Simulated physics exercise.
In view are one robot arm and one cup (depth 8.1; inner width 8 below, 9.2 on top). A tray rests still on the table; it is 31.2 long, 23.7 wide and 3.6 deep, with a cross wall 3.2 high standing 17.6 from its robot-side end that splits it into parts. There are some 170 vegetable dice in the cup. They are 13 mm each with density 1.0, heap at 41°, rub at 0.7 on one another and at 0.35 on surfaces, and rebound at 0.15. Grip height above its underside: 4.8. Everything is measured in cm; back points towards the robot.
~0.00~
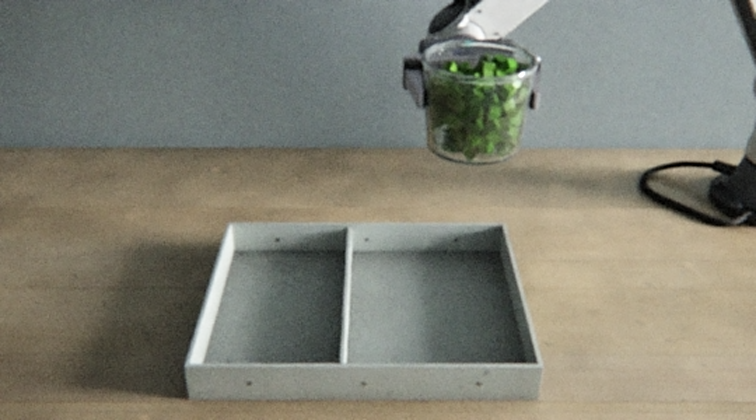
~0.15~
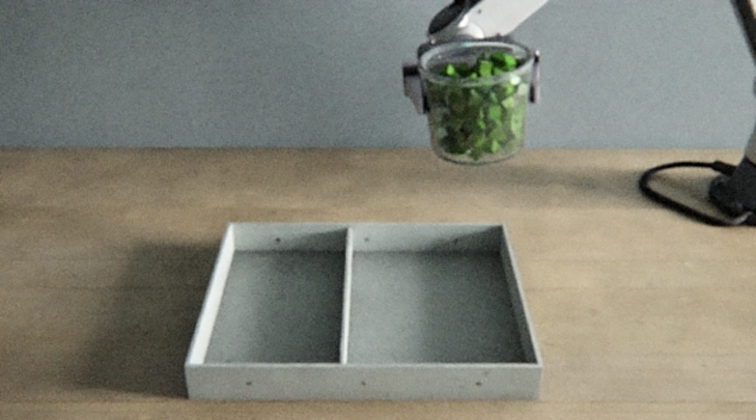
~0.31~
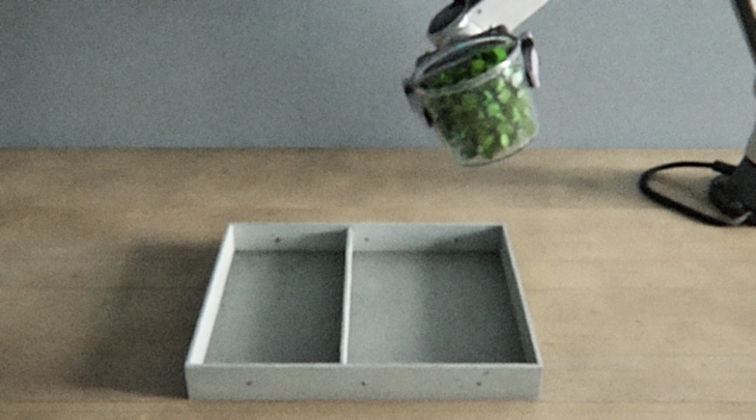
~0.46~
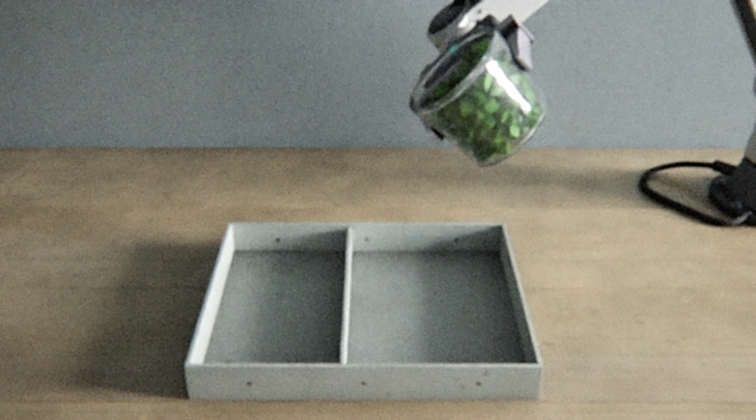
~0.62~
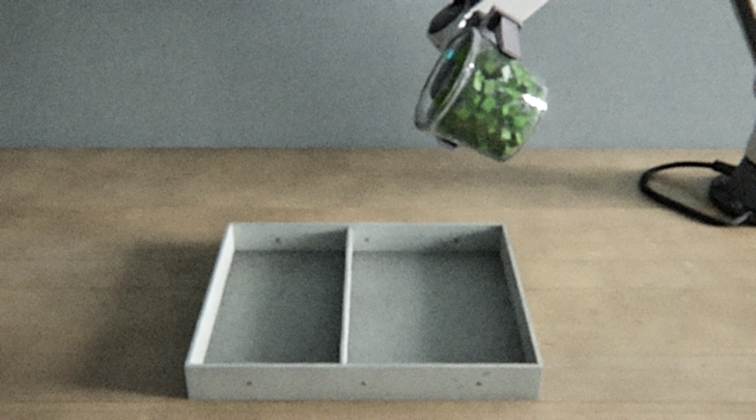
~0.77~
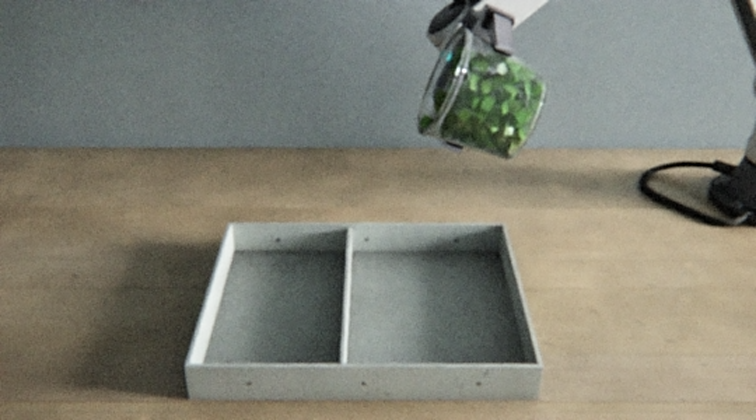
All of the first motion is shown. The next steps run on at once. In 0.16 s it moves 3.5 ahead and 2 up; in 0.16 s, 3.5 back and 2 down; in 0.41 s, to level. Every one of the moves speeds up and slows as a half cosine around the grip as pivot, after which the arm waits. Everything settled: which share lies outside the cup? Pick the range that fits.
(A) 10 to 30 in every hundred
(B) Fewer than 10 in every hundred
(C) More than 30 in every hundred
A.
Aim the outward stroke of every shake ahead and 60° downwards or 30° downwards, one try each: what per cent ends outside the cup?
Estimates, in order: 0 % then 10 %.
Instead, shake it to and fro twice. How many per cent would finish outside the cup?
Expected share: About 30 %.
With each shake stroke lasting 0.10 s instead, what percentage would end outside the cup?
Estimate: Close to 60 percent.
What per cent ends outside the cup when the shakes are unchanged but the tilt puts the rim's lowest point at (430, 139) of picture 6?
It comes out near 50 percent.
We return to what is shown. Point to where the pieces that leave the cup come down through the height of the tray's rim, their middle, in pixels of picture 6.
Centre: Roughly (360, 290).
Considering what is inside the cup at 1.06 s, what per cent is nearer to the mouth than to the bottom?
55 %.
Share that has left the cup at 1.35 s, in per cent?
Roughly 15 percent by that moment.
After 1.06 s, tilted 67° forward, highest piece 27 above the table; 154 in the cup, 16 in flight or on a rim.
After 1.35 s, tilted 19° forward, highest piece 28 above the table; 143 in the cup, 20 in the robot-side part, 7 in the far-side part.
After 1.70 s, level, highest piece 28 above the table; 143 in the cup, 20 in the robot-side part, 7 in the far-side part.
After 2.75 s, level, highest piece 28 above the table; 143 in the cup, 20 in the robot-side part, 7 in the far-side part.
In the end, 143 in the cup, 20 in the robot-side part, 7 in the far-side part. That is 16 % outside the cup.
